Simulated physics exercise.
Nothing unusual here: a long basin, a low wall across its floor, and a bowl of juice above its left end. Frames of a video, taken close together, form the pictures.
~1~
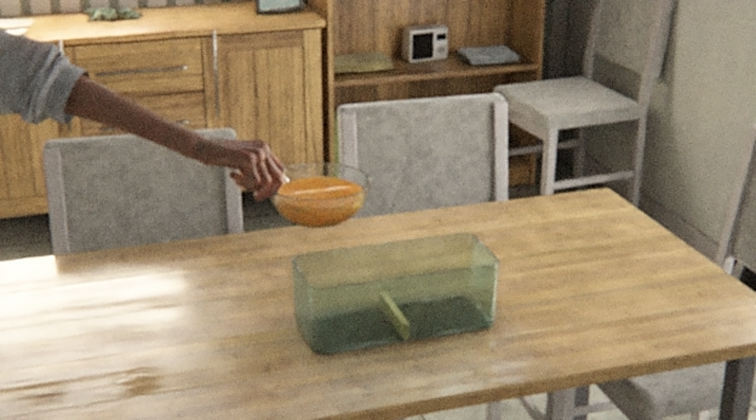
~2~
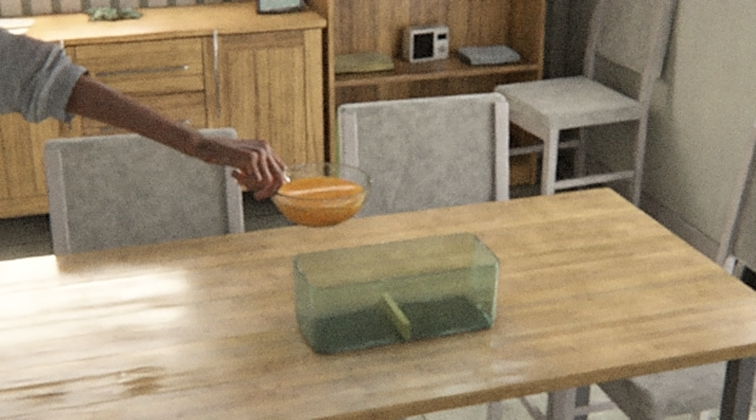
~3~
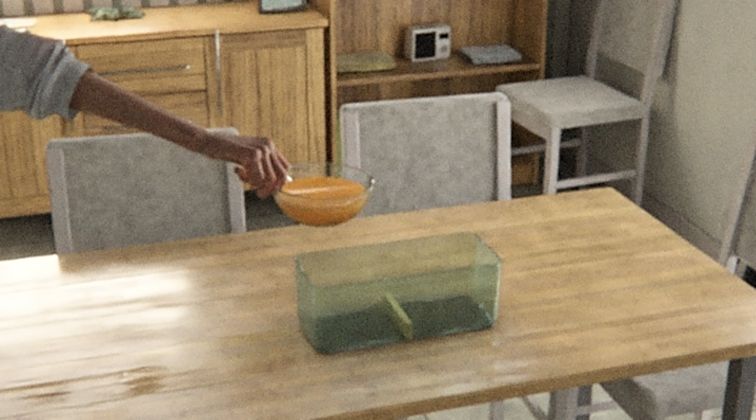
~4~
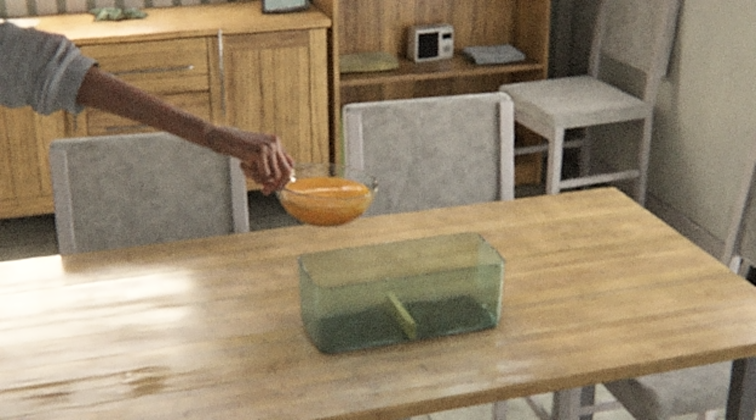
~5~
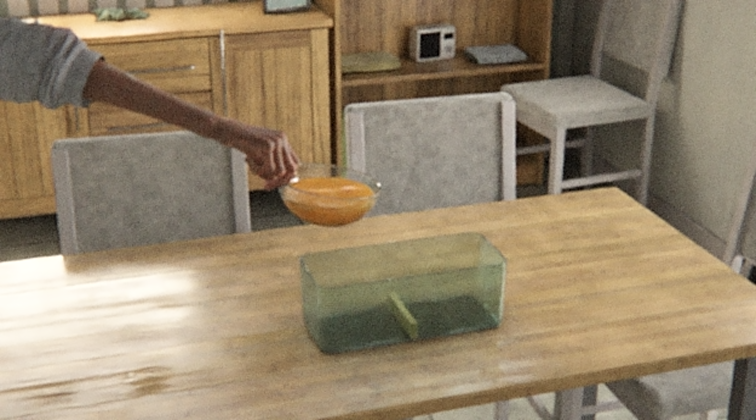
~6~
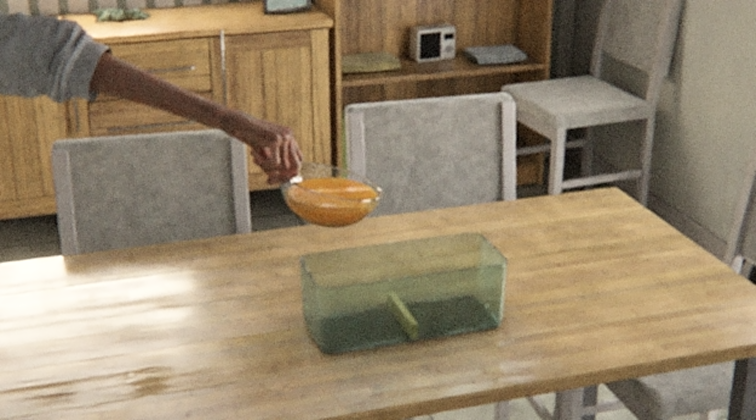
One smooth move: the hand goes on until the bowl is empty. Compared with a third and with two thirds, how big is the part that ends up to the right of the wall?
The share right of the wall ends up within a third to two thirds.
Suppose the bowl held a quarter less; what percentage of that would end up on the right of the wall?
Some 50 parts in a hundred, give or take.
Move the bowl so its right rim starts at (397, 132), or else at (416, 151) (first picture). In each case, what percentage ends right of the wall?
The first start gives some 85 %, the second some 85 %.
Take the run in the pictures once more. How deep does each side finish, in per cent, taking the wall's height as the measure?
Near 40 in a hundred to the left, 50 to the right.
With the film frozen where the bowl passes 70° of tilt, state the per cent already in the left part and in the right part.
Left part: Around 5 %. Right part: Around 25 %.
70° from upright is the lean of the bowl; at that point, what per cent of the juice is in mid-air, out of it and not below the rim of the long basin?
I'd say some 35 per cent of it.
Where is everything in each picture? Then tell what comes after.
It leans 0°; its right rim is at (368, 177); the juice meets the walls at (272, 197) and (363, 187); the long basin's rim runs from (301, 273) to (486, 248); the wall's top is at (394, 308), in the first frame.
It leans 1°; its right rim is at (369, 177); the juice meets the walls at (273, 197) and (363, 187), in the second frame.
It leans 2°; its right rim is at (372, 178); the juice meets the walls at (276, 196) and (365, 187), in the third frame.
It leans 6°; its right rim is at (375, 181); the juice meets the walls at (279, 195) and (369, 188), in the fourth frame.
It leans 10°; its right rim is at (378, 184); the juice meets the walls at (283, 195) and (372, 188), in the fifth frame.
It leans 15°; its right rim is at (379, 189); the juice meets the walls at (286, 195) and (375, 189), in the sixth frame.
A moment on, the bowl is tipped part way and 31 per cent is still to pour, 6 is left of the wall and 27 right of it.
Next, the bowl is tipped right over and 0 per cent is still to pour, 41 is left of the wall and 57 right of it.
Then the bowl is tipped right over and 0 per cent is still to pour, 42 is left of the wall and 58 right of it.
Later the bowl is tipped right over and 0 per cent is still to pour, 43 is left of the wall and 57 right of it.
At rest 43 per cent lies left of the wall, 57 right of it and 1 outside.
